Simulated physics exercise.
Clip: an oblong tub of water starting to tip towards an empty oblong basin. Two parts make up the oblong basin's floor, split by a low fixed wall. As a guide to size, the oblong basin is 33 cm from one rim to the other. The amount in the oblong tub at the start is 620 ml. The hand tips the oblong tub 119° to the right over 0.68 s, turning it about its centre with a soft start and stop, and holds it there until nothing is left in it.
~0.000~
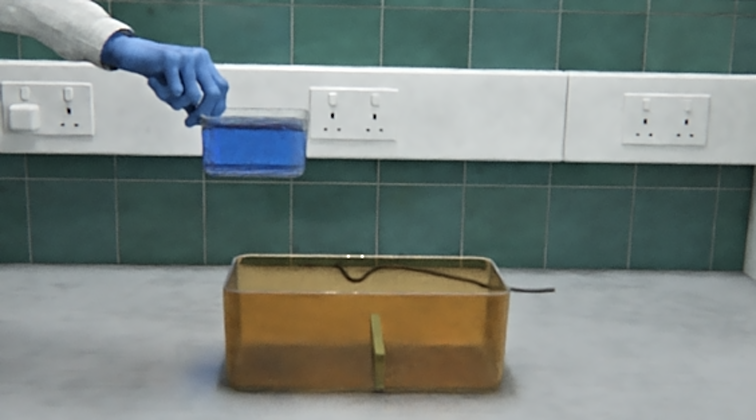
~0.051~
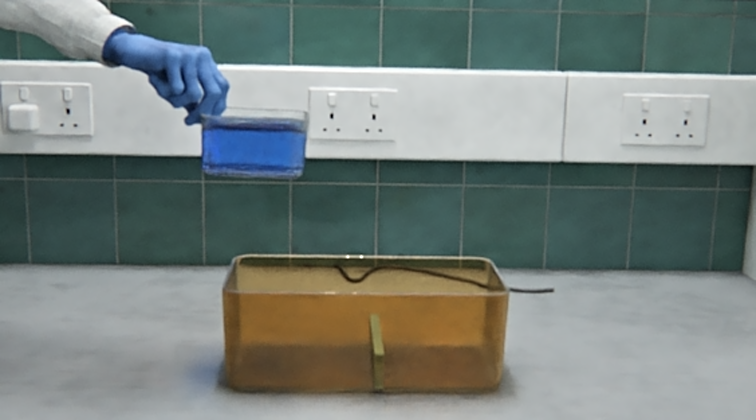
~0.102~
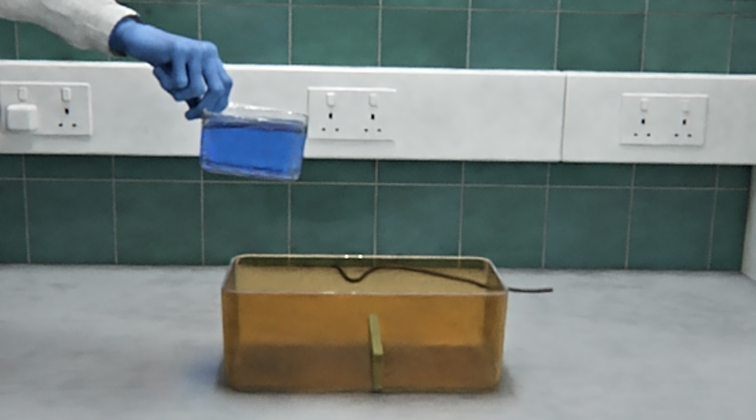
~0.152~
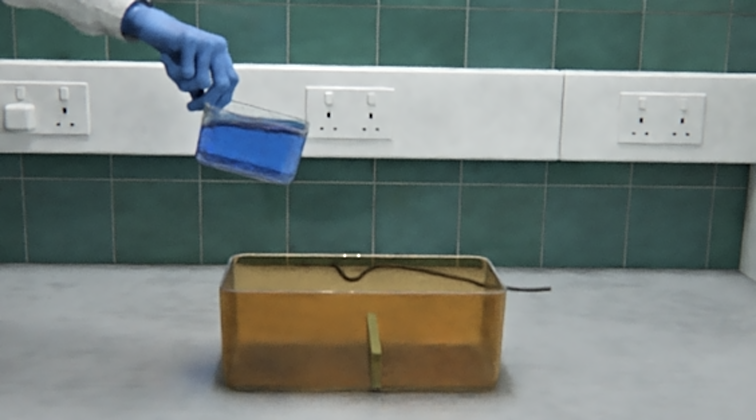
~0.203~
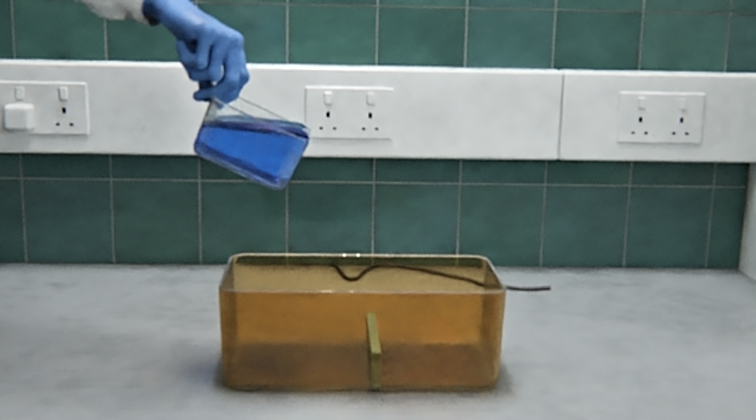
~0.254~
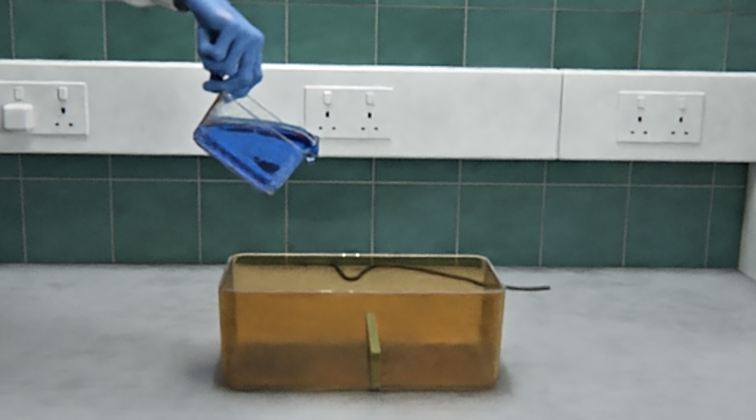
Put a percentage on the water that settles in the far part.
Roughly 21 per cent ends up there.
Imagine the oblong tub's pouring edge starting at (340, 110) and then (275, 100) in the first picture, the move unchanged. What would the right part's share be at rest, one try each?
Respectively 65 and 10 %.
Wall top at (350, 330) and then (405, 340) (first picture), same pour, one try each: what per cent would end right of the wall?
65 % and 15 %.
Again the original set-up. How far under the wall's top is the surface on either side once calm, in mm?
Noted: Left near 26 mm, right near 38 mm.
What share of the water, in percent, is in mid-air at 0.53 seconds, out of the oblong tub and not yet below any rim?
Roughly 44 percent.
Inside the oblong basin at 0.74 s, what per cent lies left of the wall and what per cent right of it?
Near 76 on the left, 18 on the right.
After 0.53 s the tilt is 106° and 13 per cent is still to pour, 31 is left of the wall and 12 right of it.
After 0.74 s the tilt is 119° and 0 per cent is still to pour, 76 is left of the wall and 18 right of it.
After 0.95 s the tilt is 119° and 0 per cent is still to pour, 78 is left of the wall and 20 right of it.
After 1.18 s the tilt is 119° and 0 per cent is still to pour, 77 is left of the wall and 21 right of it.
In the end 77 per cent lies left of the wall, 21 right of it and 2 outside.
